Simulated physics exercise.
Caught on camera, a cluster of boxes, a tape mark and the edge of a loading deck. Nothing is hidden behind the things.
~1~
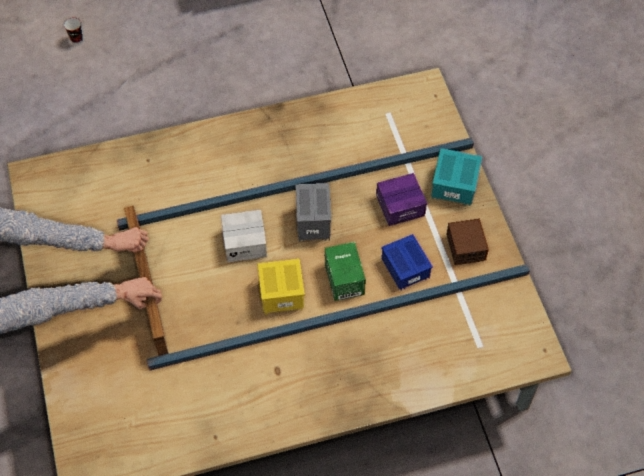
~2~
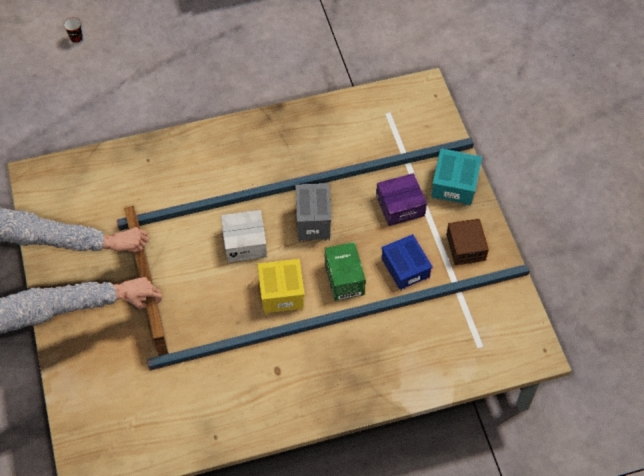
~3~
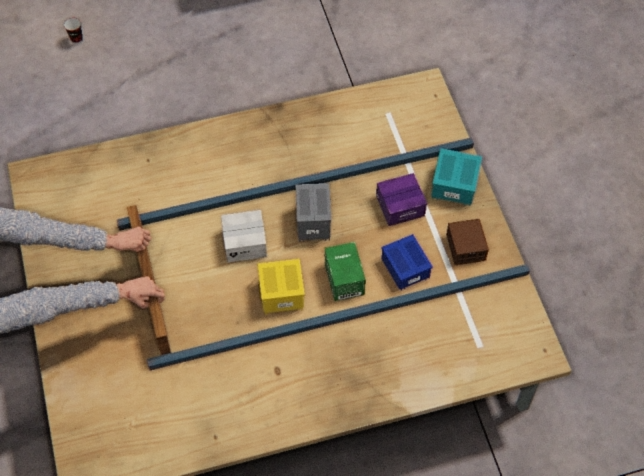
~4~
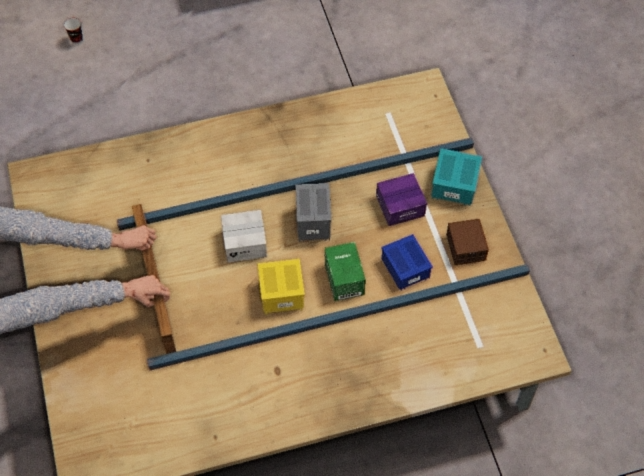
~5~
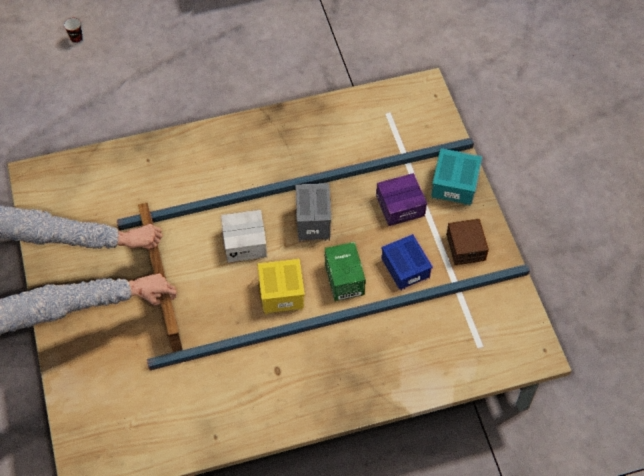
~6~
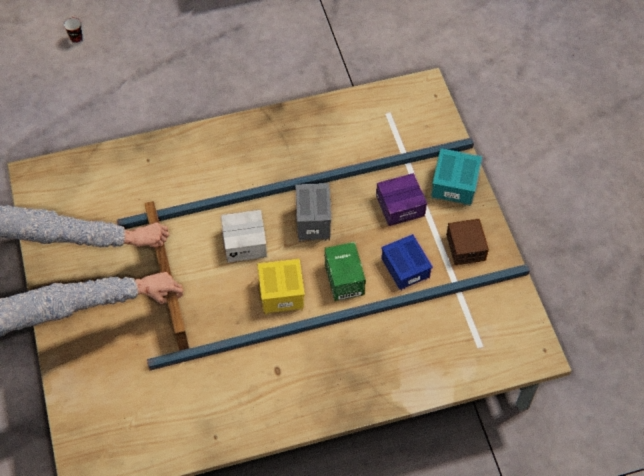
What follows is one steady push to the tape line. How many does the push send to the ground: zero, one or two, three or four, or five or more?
The number that fall off is three or four.
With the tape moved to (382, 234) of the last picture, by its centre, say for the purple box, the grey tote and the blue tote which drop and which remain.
The purple box is kept; the grey tote remains up; the blue tote remains up.
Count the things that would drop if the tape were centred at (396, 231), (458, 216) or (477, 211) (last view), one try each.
It would be 2, 6 and 6.
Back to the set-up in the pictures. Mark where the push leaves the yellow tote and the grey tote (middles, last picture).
About (463, 240), and the other about (475, 174).
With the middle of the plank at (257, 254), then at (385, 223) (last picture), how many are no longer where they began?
2 and 8.
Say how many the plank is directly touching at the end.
That makes 2.
A little later, none off yet; turquoise tote at rest near (456, 177); brown crate at rest near (467, 242); purple box at rest near (401, 200).
When it is over, the number that fall off is three or four; down, blue tote, purple box, brown crate and turquoise tote.
